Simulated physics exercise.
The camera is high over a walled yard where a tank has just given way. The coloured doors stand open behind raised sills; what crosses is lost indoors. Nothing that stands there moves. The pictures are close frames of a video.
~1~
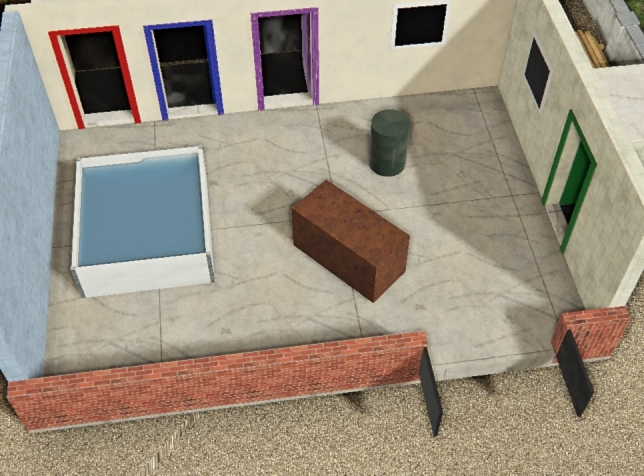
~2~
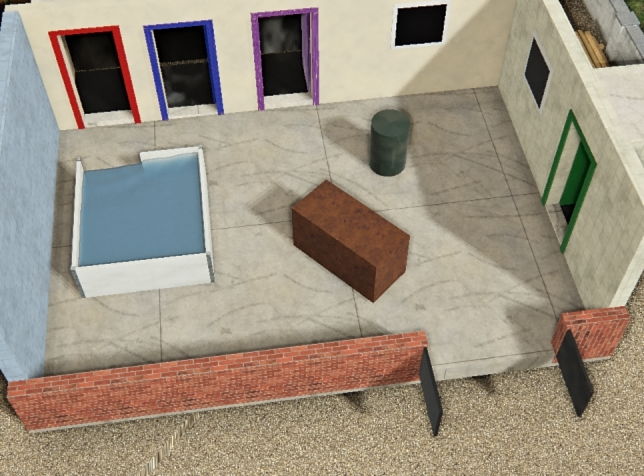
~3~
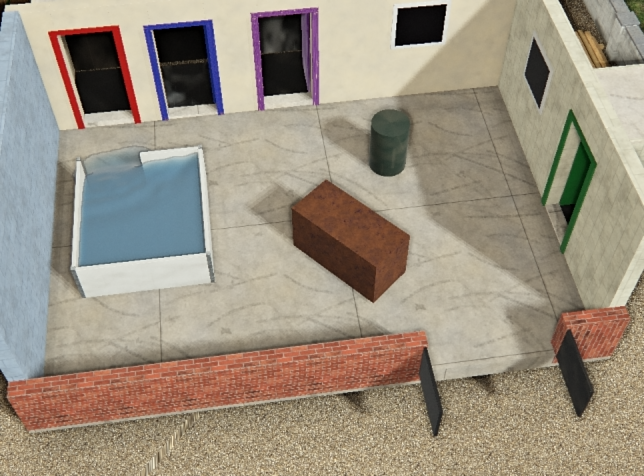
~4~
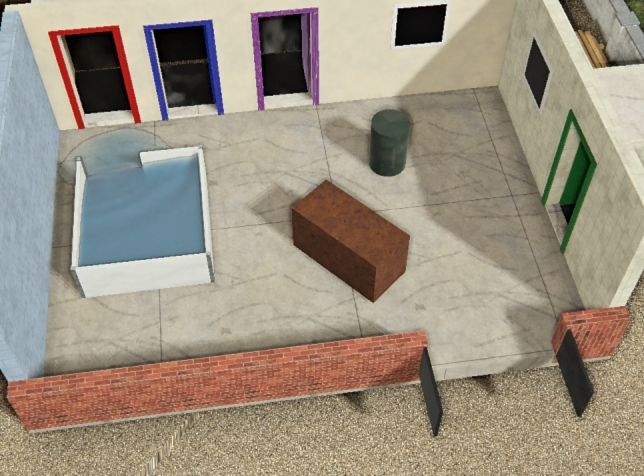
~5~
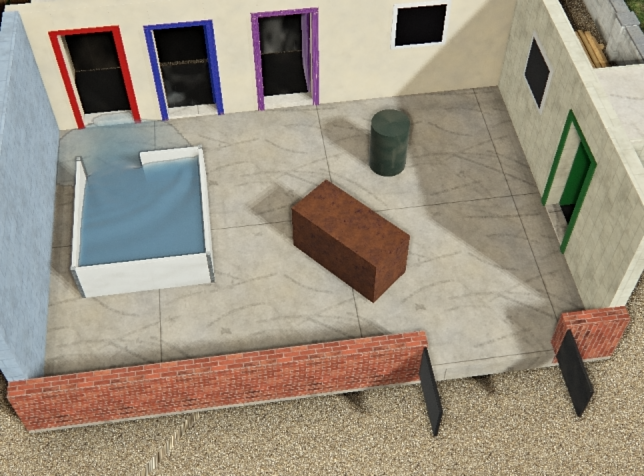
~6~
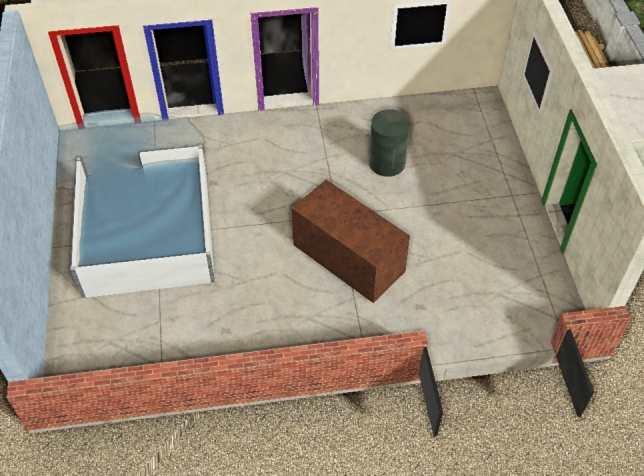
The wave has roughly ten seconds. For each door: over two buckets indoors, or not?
In the end: The blue door takes more than that; the purple door stays under that; the red door takes more than that; the green door stays under that.
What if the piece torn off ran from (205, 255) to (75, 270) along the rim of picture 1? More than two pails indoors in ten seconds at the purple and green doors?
One by one: The purple door stays under; the green door lets more in.
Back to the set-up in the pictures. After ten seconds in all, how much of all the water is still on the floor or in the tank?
Roughly 72 per cent.
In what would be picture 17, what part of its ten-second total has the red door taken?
Close to 45 %.
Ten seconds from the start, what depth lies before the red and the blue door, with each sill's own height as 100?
About 100 and 110 per cent.
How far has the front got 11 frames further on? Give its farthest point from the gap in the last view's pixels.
Near (326, 108).
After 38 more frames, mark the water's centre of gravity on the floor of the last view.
Roughly at (187, 207).
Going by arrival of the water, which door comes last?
I say the green door.
A moment on, water covers 10 % of the floor; the blue door under two buckets in, the purple door not reached, the red door far over two buckets in, the green door not reached.
Next, water covers 15 % of the floor; the blue door under two buckets in, the purple door wet at the sill, nothing in, the red door far over two buckets in, the green door not reached.
Then, water covers 30 % of the floor; the blue door over two buckets in, the purple door wet at the sill, nothing in, the red door far over two buckets in, the green door not reached.
Later, water covers 60 % of the floor; the blue door over two buckets in, the purple door wet at the sill, nothing in, the red door far over two buckets in, the green door not reached.
In the end, water covers 90 % of the floor; the blue door over two buckets in, the purple door wet at the sill, nothing in, the red door far over two buckets in, the green door wet at the sill, nothing in.
